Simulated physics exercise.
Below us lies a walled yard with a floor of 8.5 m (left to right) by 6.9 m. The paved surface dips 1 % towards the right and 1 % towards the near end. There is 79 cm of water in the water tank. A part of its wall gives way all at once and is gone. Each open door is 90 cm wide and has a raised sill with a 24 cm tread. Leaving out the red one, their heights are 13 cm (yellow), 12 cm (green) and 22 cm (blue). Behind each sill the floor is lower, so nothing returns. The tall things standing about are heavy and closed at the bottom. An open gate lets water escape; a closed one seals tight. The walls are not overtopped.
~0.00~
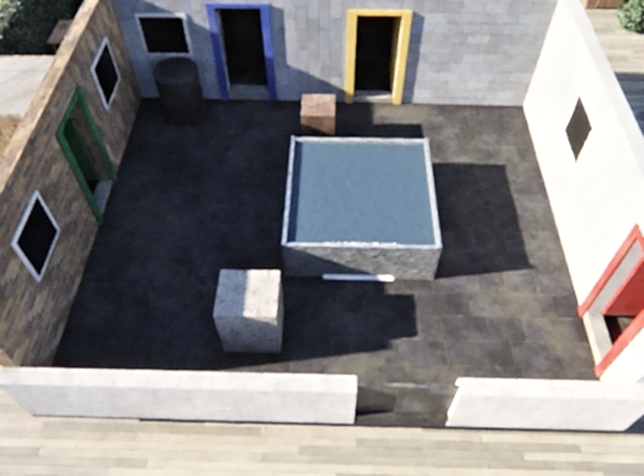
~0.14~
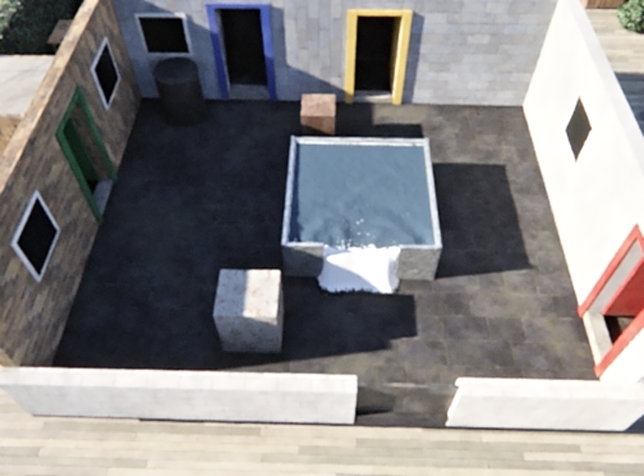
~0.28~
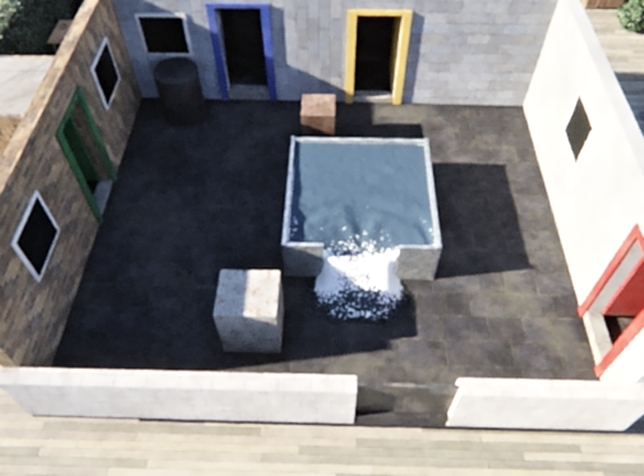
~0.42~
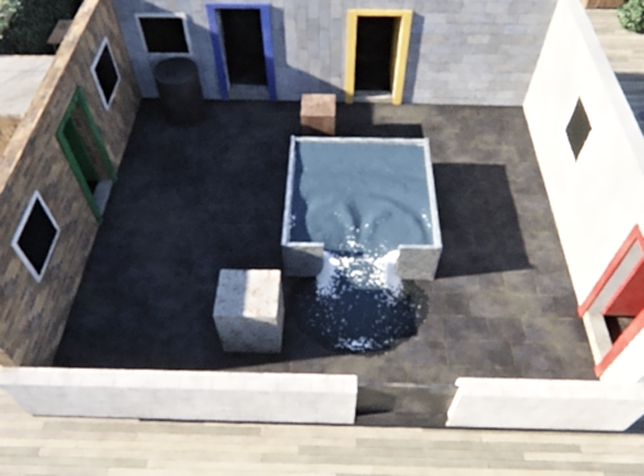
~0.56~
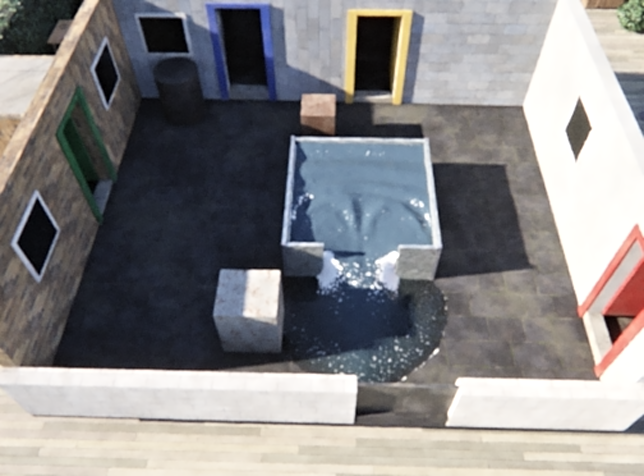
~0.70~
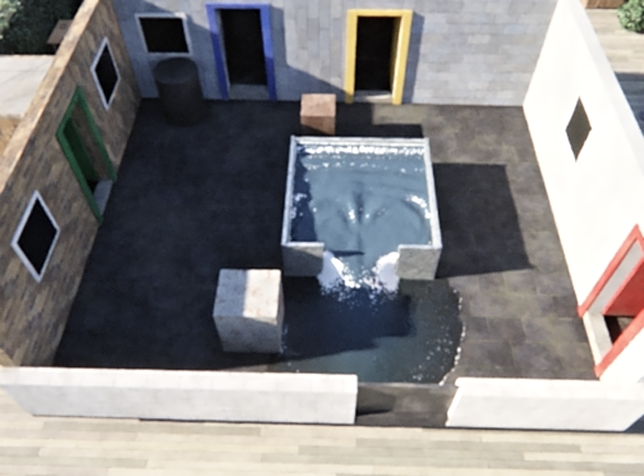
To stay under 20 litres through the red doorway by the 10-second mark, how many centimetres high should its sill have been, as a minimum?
At least 26 cm or so.
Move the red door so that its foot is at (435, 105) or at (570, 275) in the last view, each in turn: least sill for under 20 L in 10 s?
About 10.0 and 10.5 cm.
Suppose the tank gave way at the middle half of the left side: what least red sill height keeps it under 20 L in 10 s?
Then roughly 10.5 cm.
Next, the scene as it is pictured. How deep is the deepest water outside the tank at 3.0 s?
Up to some 42 cm.
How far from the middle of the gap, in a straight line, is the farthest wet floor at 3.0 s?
Roughly 5.2 m.
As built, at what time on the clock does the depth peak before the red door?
At about 3.2 s.
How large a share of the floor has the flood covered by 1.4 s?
Some 15 per cent of it.
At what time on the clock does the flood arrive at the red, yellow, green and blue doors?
Red 2.0 s, yellow 6.0 s, green 3.4 s, blue 6.5 s.
After 1.4 s water covers 15 % of the floor, deepest (50 cm) near (354, 400); it has not reached the red door.
After 3.0 s water covers 35 % of the floor, deepest (42 cm) near (595, 407); 31 cm at the red door, 28 litres in over its 17 cm sill.
After 10.0 s water covers 100 % of the floor, deepest (18 cm) near (583, 407); 15 cm at the red door, 160 litres in over its 17 cm sill.
At the red door as built, the water arrived by 2.1 s and peaked near 31 cm at 3.2 s.
With a sill of 23 cm, 49 litres would have come in within the 10 s; with 31 cm, 4 litres. So under 20 litres takes about 26 cm.
